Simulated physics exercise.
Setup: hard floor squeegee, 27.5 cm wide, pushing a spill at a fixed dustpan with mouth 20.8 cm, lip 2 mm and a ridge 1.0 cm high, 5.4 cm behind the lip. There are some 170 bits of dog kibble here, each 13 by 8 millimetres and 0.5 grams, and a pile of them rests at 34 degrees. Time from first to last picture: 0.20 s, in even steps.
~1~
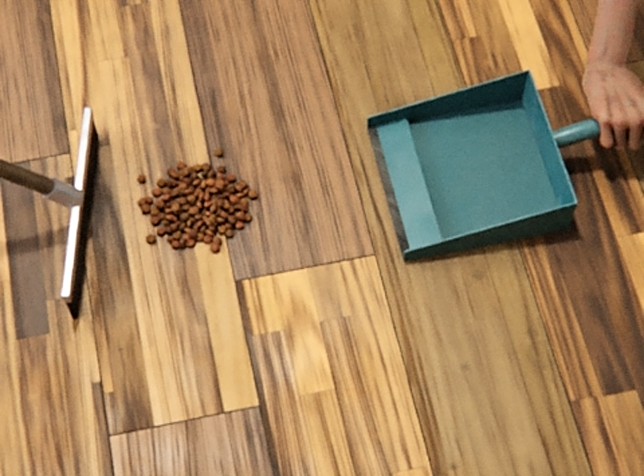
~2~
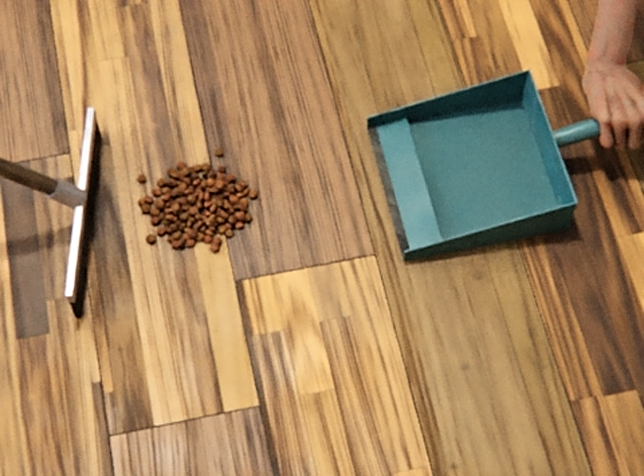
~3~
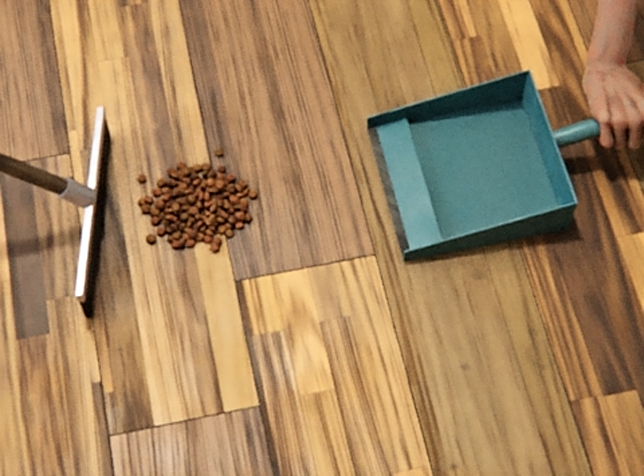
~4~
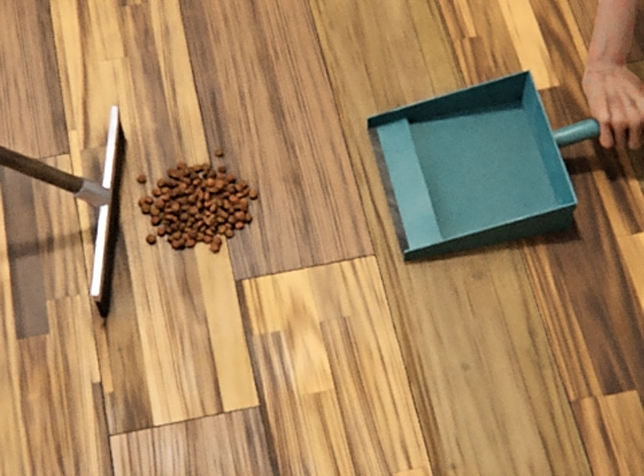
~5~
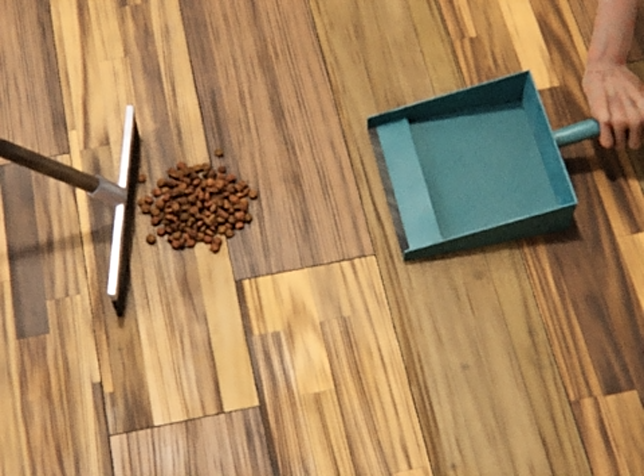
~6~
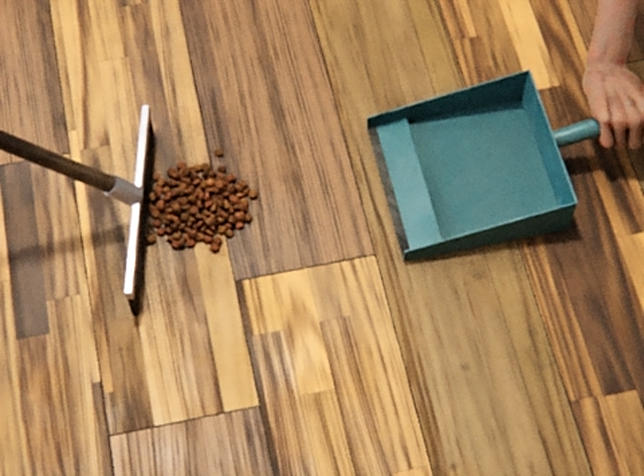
A squeegee slid slowly to the right across a wooden floor until it met the edge of a small pile of brown kibble, nudging a few pieces, while a hand held a teal dustpan still.
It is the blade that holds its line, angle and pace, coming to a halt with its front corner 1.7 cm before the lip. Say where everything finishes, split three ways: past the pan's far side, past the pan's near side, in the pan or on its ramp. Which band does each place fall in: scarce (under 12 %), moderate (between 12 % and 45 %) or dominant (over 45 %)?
Past the pan's far side: Scarce; past the pan's near side: Scarce; in the pan or on its ramp: Moderate.
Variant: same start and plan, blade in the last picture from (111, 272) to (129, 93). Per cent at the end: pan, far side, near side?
Pan: 0, far side: 25, near side: 0.
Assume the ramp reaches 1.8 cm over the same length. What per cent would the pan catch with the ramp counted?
Estimated share: Around 20 in a hundred.
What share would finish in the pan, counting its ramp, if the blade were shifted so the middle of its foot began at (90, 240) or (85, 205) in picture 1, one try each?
About 25 and 15 per cent.
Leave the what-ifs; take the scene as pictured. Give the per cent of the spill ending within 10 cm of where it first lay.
I'd say about 0 per cent.
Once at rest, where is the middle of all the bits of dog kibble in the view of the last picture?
Roughly (379, 198).
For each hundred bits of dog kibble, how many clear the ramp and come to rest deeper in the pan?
Close to 0 per cent.
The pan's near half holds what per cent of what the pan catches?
Estimate: Close to 50 %.
Then, 0.27 s after the last picture, middle of the blade 19 cm from the lip; 0 % over the lip, far side 0 %, near side 0 %.
Then, 0.46 s after the last picture, middle of the blade 10 cm from the lip; 0 % over the lip, far side 0 %, near side 0 %.
Then, 0.77 s after the last picture, middle of the blade 5 cm from the lip; 25 % over the lip, far side 0 %, near side 5 %.
In the end, far side 0 %, near side 5 %, pan 25 %, in front of the lip or behind the blade 70 %.
